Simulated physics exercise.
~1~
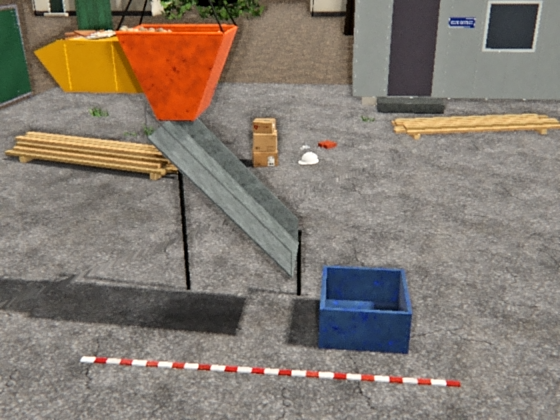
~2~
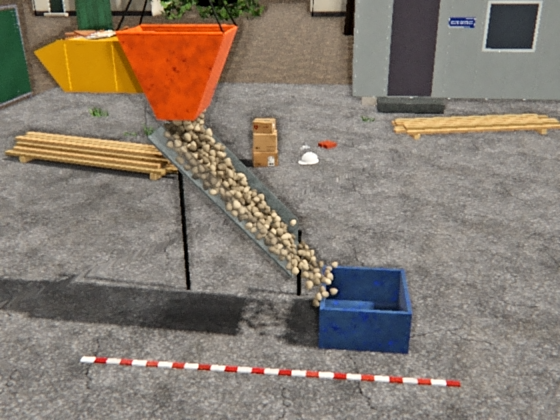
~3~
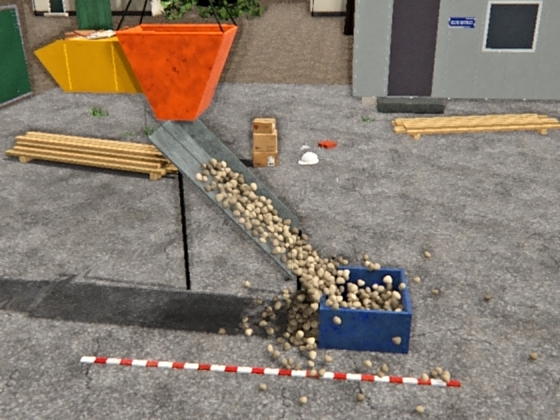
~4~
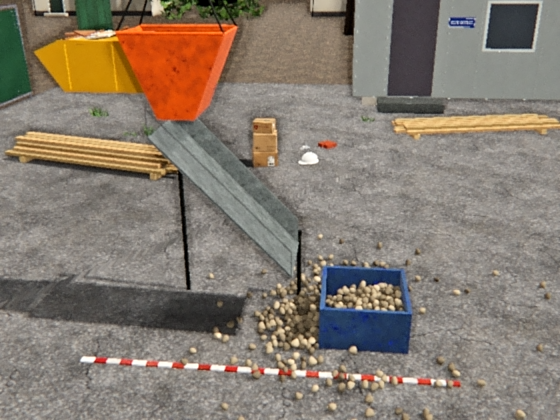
An orange skip hung above a sloping steel chute and let out a load of round stones, which tumbled down to the right into a blue bin; over half landed inside, while the rest lay scattered around it, mostly on the left.
